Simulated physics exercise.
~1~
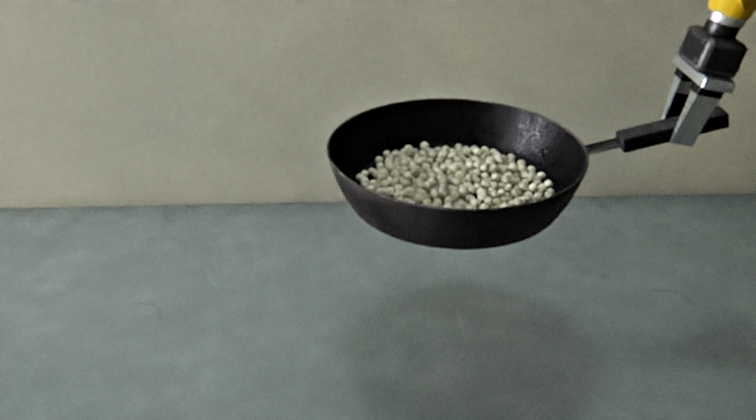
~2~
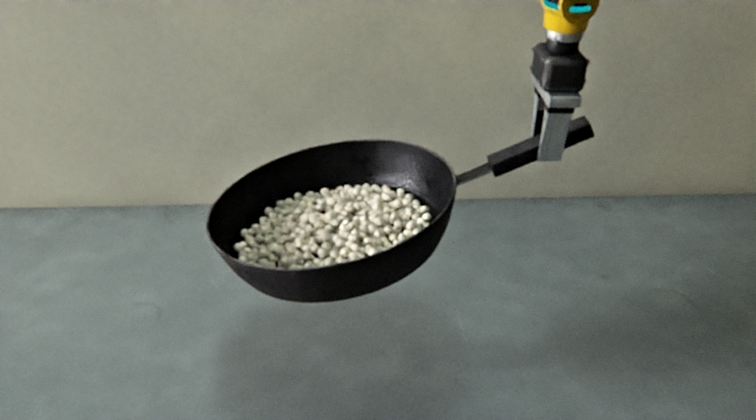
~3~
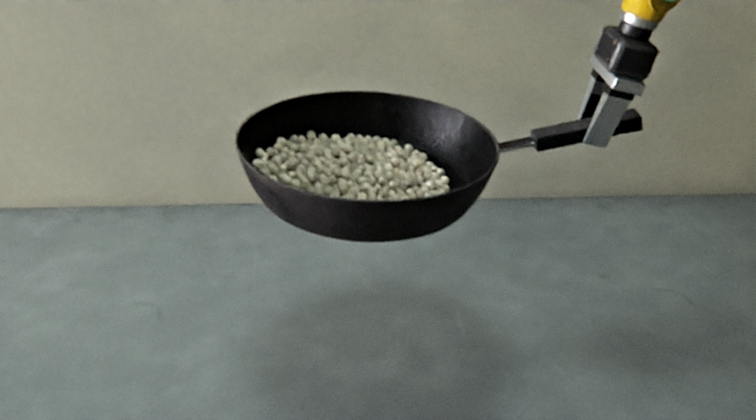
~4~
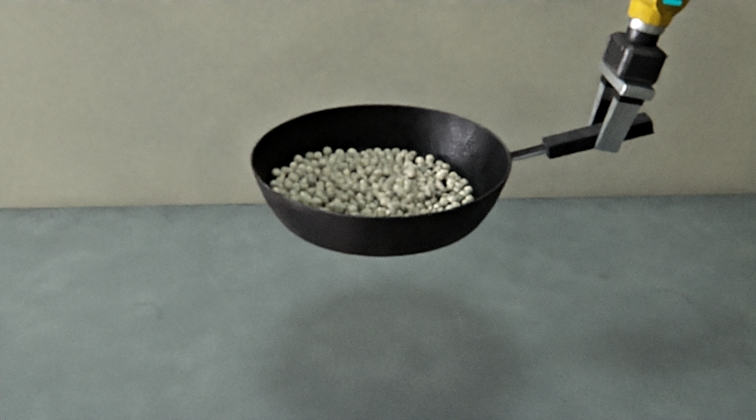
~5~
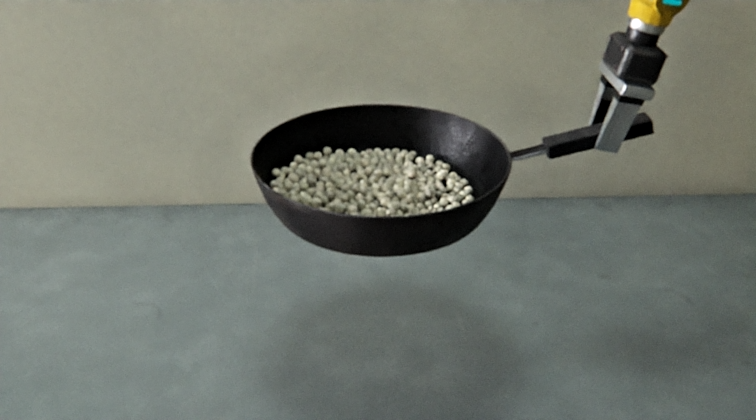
A robotic gripper holds a dark frying pan by its handle above a grey-blue surface, with a heap of small, pale beads lying inside. The gripper swings the pan to the left and lowers it, tipping it so that the side away from the handle dips. The beads stay heaped in the pan as it leans. The gripper then draws the pan back to the right and raises it, bringing it upright again. After a slight shift right and down, the pan stops level and hangs still, the pale beads resting inside.
